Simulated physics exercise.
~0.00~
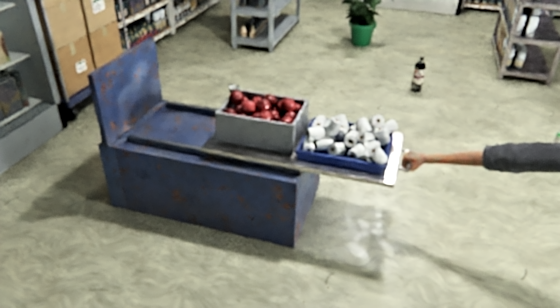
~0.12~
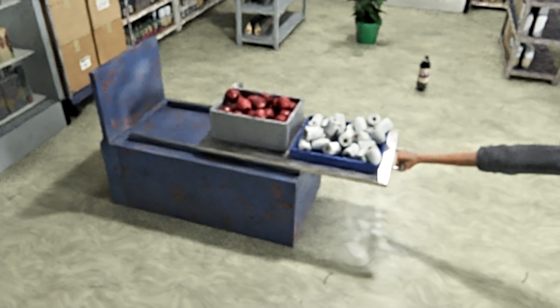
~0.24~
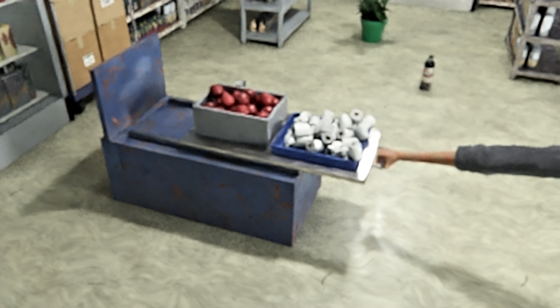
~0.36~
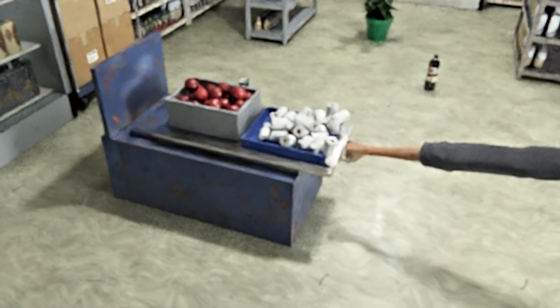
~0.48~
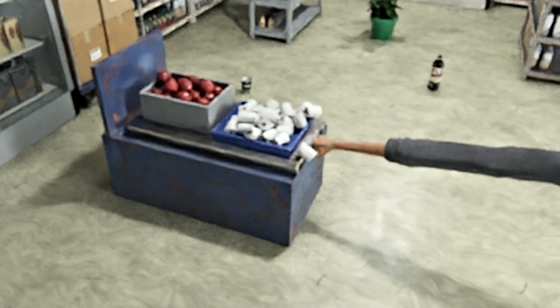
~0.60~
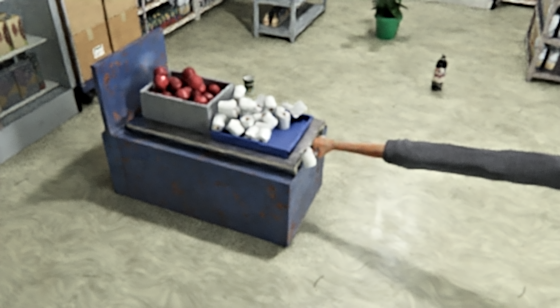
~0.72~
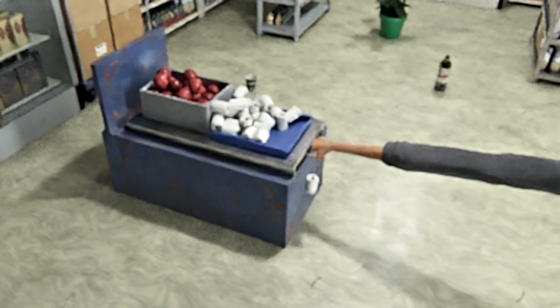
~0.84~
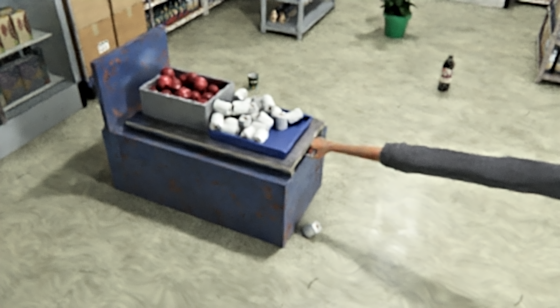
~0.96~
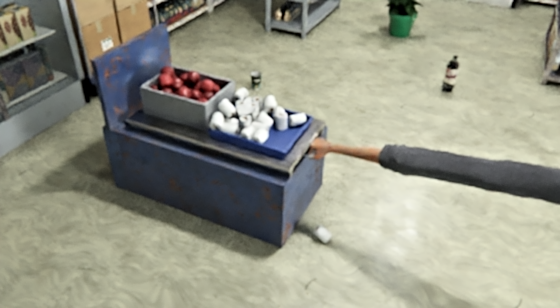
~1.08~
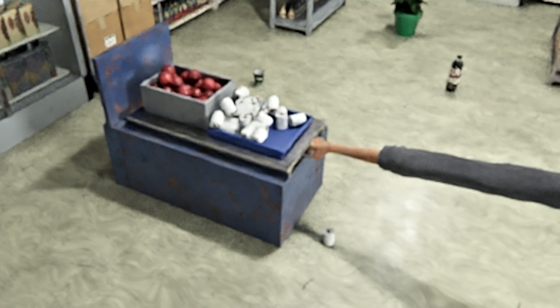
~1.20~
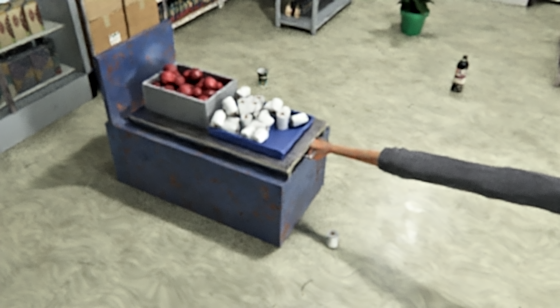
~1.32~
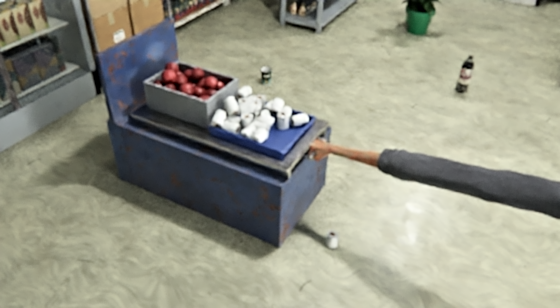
We see a hand push a shelf holding a grey tote of red apples and a blue tote of white paper rolls leftward over a blue unit until it stops; the rolls shift, and one drops off the near end and comes to rest on the floor.
